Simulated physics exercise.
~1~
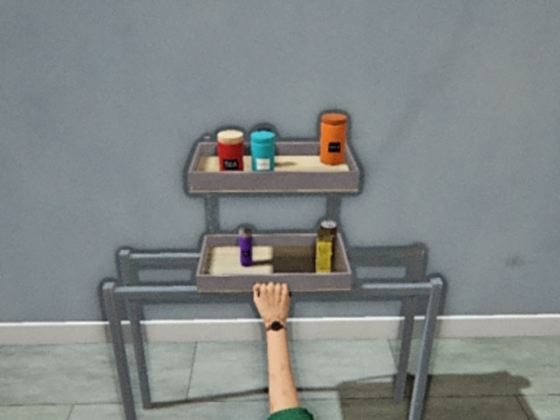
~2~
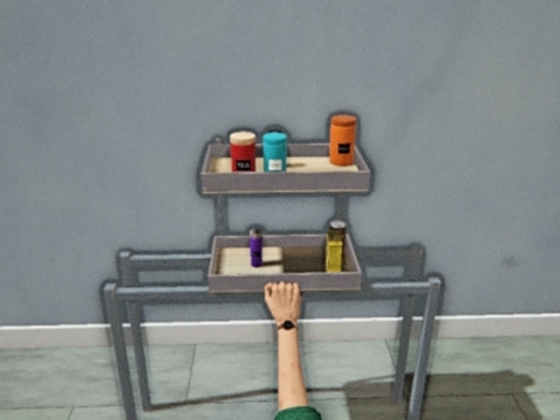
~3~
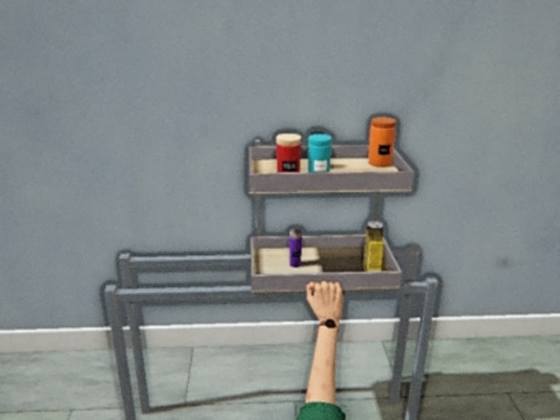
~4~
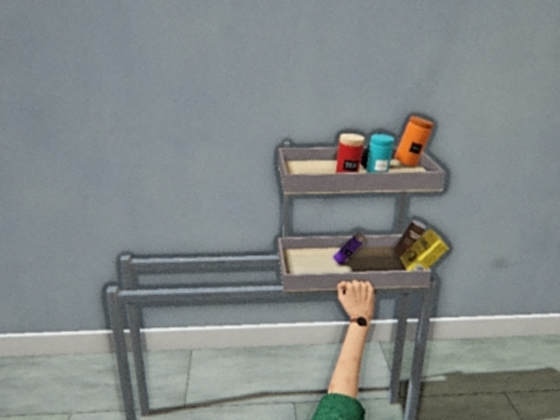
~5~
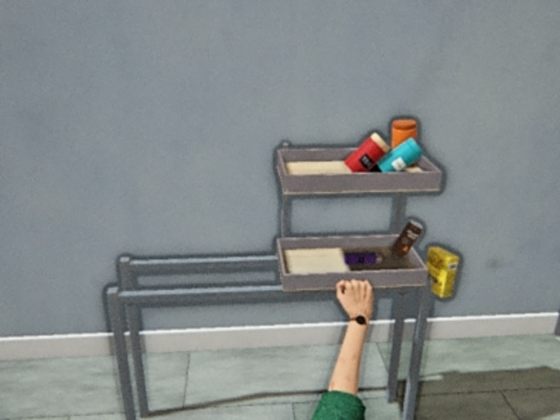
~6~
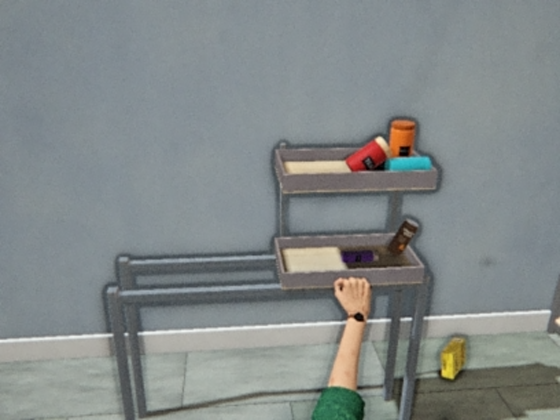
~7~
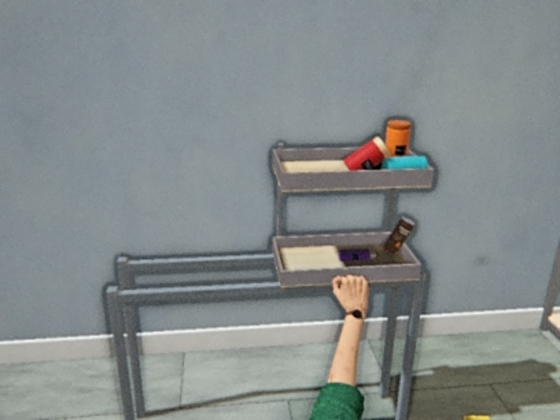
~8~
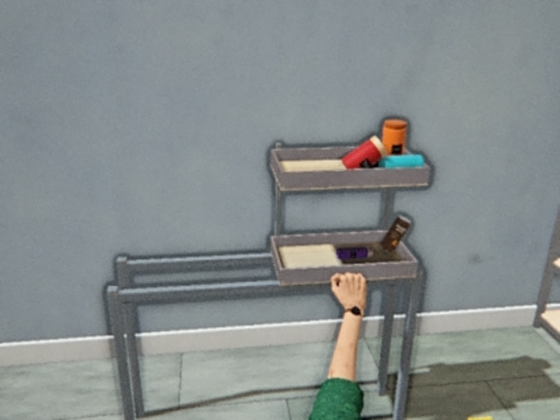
A two-level grey tray rack, carrying several small jars and bottles, slides to the right along a metal frame as a hand in a green sleeve holds its lower front edge. It picks up speed and stops abruptly at the right end, where the containers lurch over. The yellow packet tips over the right rim and drops to the floor. Above, the red jar leans over and the turquoise jar falls on its side, while the purple shaker topples below. The orange jar ends upright on top, and the yellow packet lies on the floor.
